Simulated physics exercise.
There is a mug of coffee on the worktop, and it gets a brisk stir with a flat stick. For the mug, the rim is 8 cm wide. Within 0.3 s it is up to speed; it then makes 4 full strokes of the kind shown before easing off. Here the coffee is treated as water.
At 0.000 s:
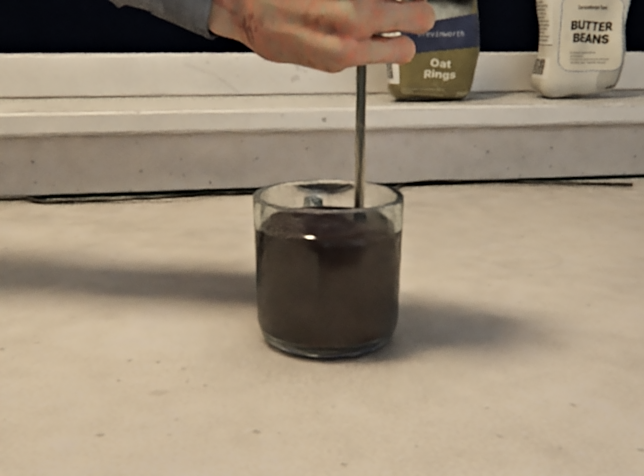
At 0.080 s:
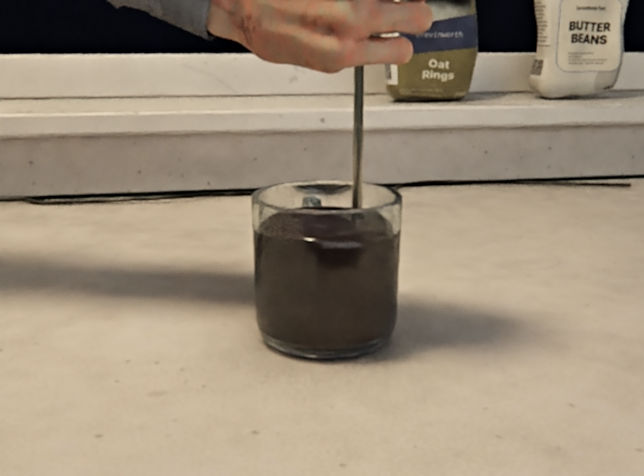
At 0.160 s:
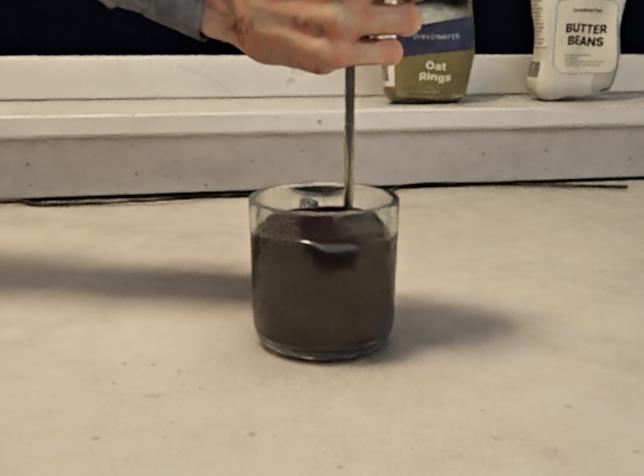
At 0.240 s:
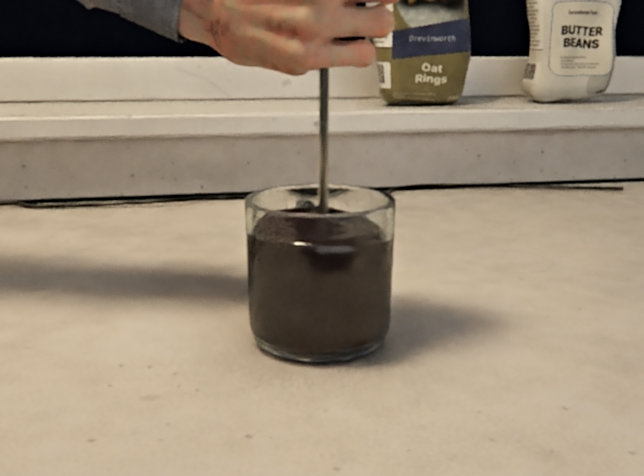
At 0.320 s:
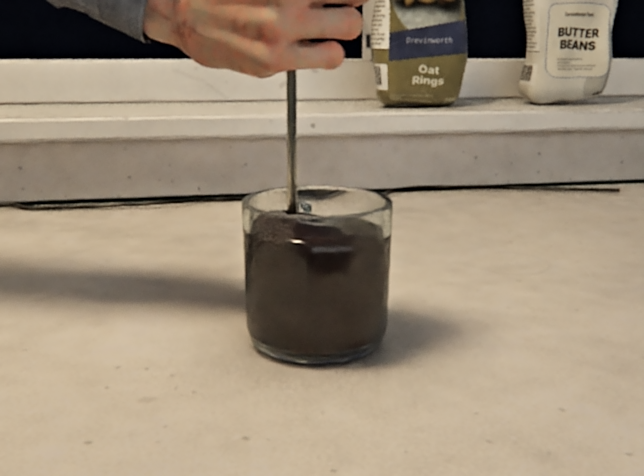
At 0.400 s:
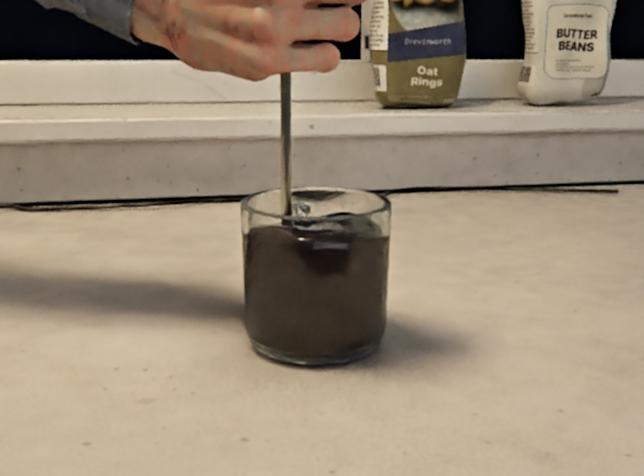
A hand at the top holds a thin, dark, upright stick in a clear glass mug of dark brown coffee, seen from slightly above on a pale worktop. Behind it, a green and blue packet labelled Oat Rings and a white Butter Beans container stand on a white ledge. The hand moves the stick from right to left through the rippling coffee, while the view shifts very slightly.
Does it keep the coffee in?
The liquid stays in.
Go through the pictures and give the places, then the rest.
The stem is at (361, 103); surface from (260, 225) to (394, 219); the rim runs from (256, 201) to (398, 195), in the first picture.
The stem is at (359, 103); surface from (259, 225) to (393, 219), in the second picture.
The stem is at (350, 104); surface from (255, 226) to (390, 219), in the third picture.
The stem is at (324, 104); surface from (251, 227) to (386, 226), in the fourth picture.
The stem is at (292, 107); surface from (249, 224) to (384, 224), in the fifth picture.
The stem is at (286, 111); surface from (247, 225) to (382, 222), in the sixth picture.
By 0.85 s 0 ml is over the rim.
By 1.30 s 0 ml is over the rim.
By 1.76 s 0 ml is over the rim.
By 2.21 s 0 ml is over the rim.
At rest 0 ml is over the rim.
